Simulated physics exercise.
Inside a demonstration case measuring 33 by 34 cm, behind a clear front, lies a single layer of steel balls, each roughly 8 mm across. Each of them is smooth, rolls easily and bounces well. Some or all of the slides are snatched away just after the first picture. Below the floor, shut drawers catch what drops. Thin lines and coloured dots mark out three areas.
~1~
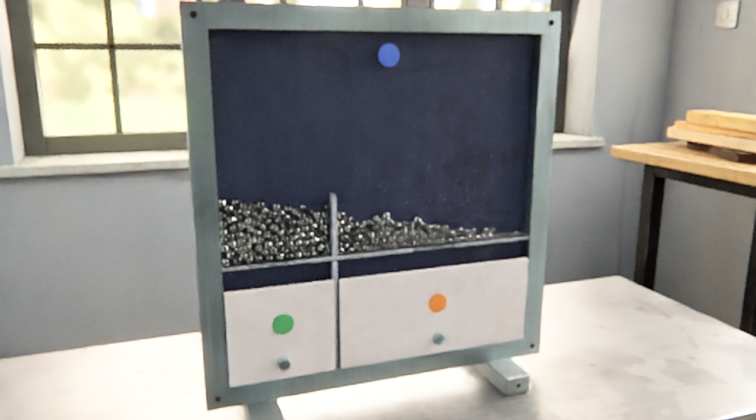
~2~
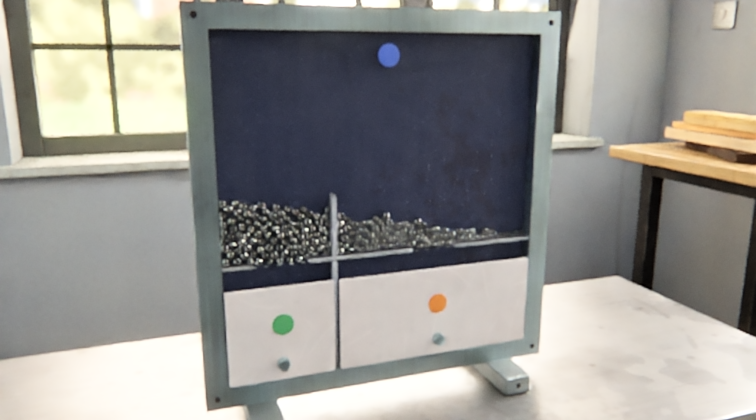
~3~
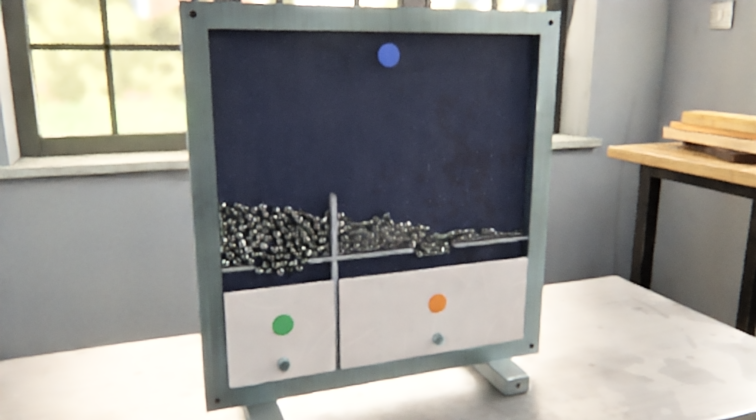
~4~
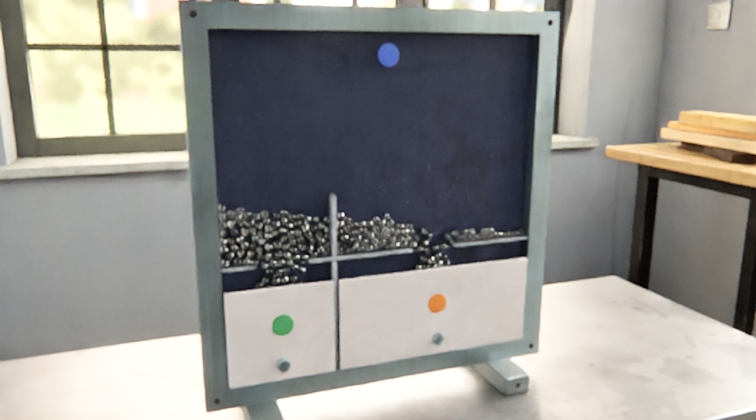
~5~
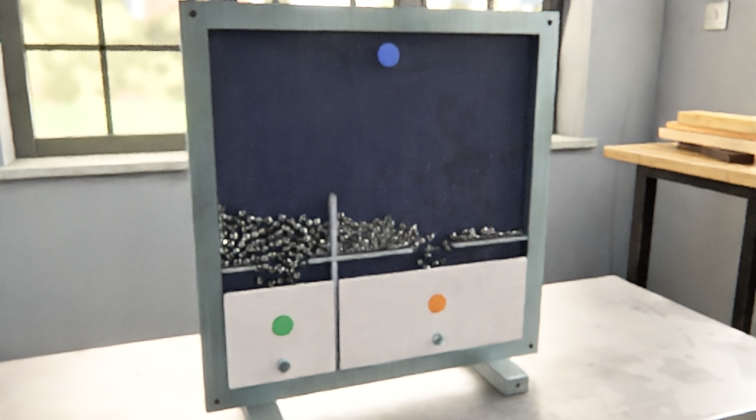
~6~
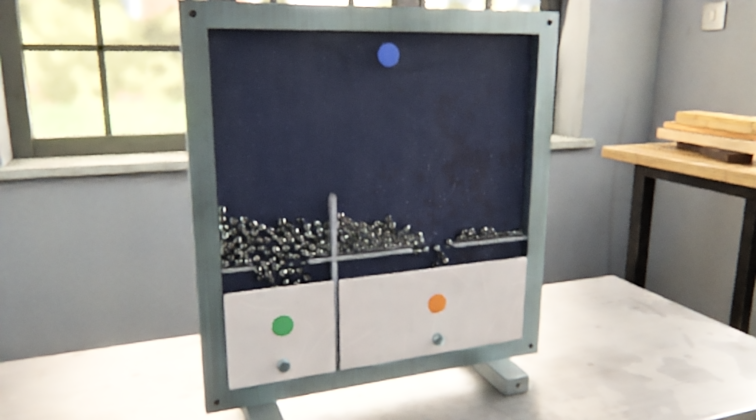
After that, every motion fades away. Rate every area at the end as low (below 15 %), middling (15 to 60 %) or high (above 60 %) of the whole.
Ratings: Orange middling, blue middling, green middling.
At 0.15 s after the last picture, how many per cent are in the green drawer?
About 40 percent.
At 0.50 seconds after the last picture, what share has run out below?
Roughly 70 %.
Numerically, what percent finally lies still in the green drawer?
Estimated share there: Roughly 50 per cent.
Then, 0.15 s after the last picture, 55 % are out; orange 15 %, blue 45 %, green 40 %.
Then, 0.50 s after the last picture, 70 % are out; orange 20 %, blue 30 %, green 45 %.
Then, 1.20 s after the last picture, 80 % are out; orange 25 %, blue 20 %, green 50 %.
All still 1.6 s after it, 80 % are out; orange 25 %, blue 20 %, green 50 %.
